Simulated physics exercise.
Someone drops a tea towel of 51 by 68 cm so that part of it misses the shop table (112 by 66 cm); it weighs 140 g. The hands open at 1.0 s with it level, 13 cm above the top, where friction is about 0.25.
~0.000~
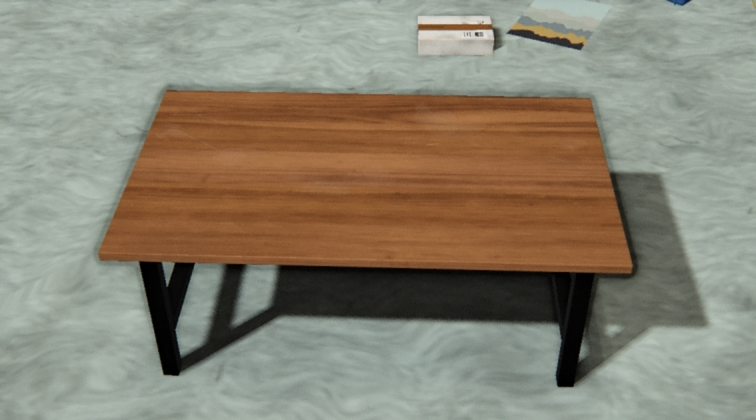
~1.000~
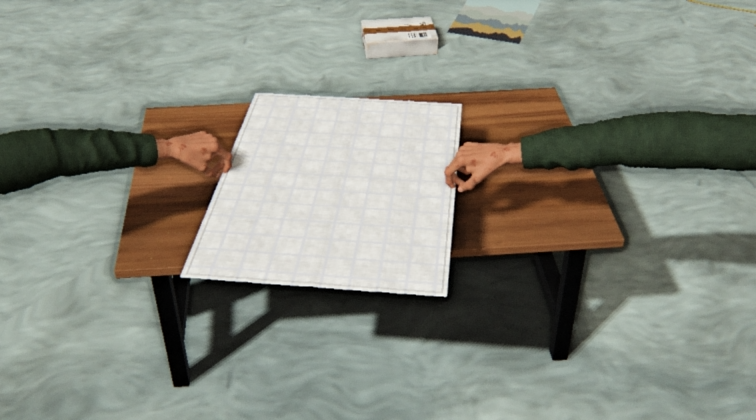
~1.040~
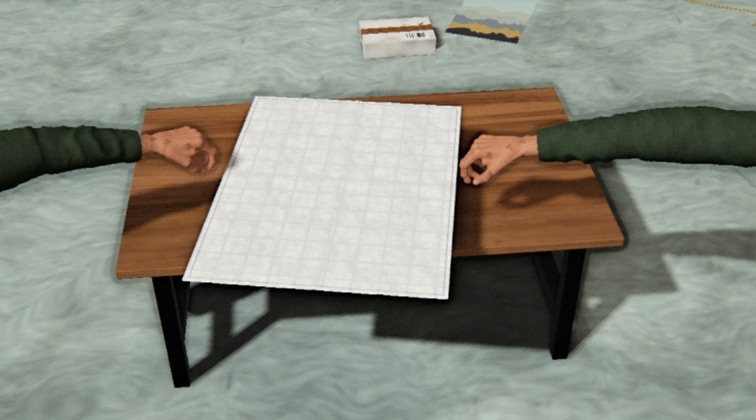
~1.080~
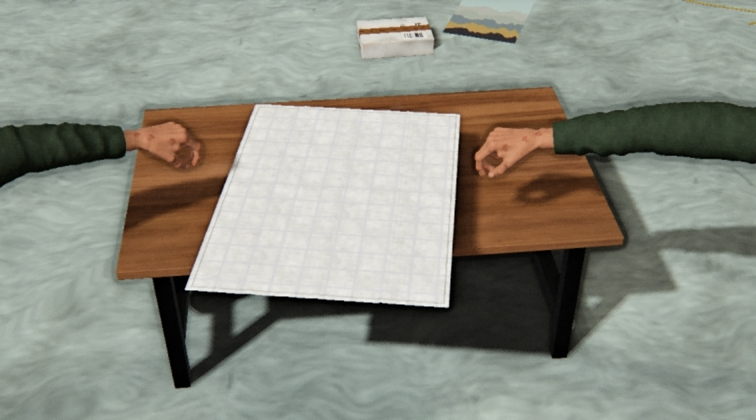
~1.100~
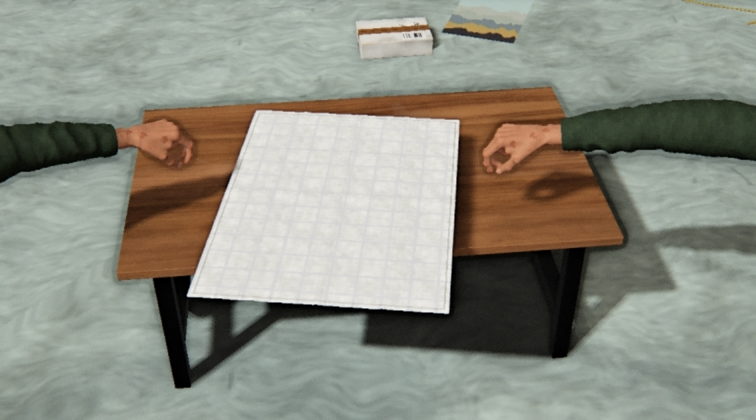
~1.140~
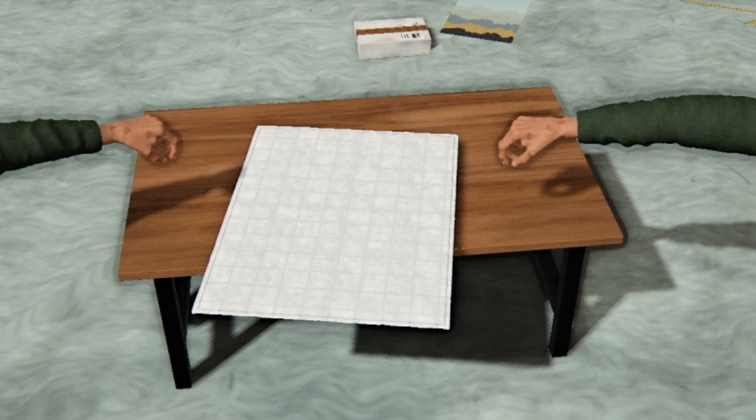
At a wooden table with black legs, bare at first, two hands in dark green sleeves held out a white checked cloth, then let go and drew apart as it slid toward the near edge.
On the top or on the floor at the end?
The tea towel drops off.
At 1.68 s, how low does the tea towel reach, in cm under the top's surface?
Some 44 cm.
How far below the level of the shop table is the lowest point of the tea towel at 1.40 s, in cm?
About 32 cm.
At 1.4 s, 55 % of the tea towel is still over the top.
At 1.7 s, 20 % of the tea towel is still over the top.
At 1.9 s, 0 % of the tea towel is still over the top.
At 2.2 s, 0 % of the tea towel is still over the top.
At 4.4 s, 0 % of the tea towel is still over the top.
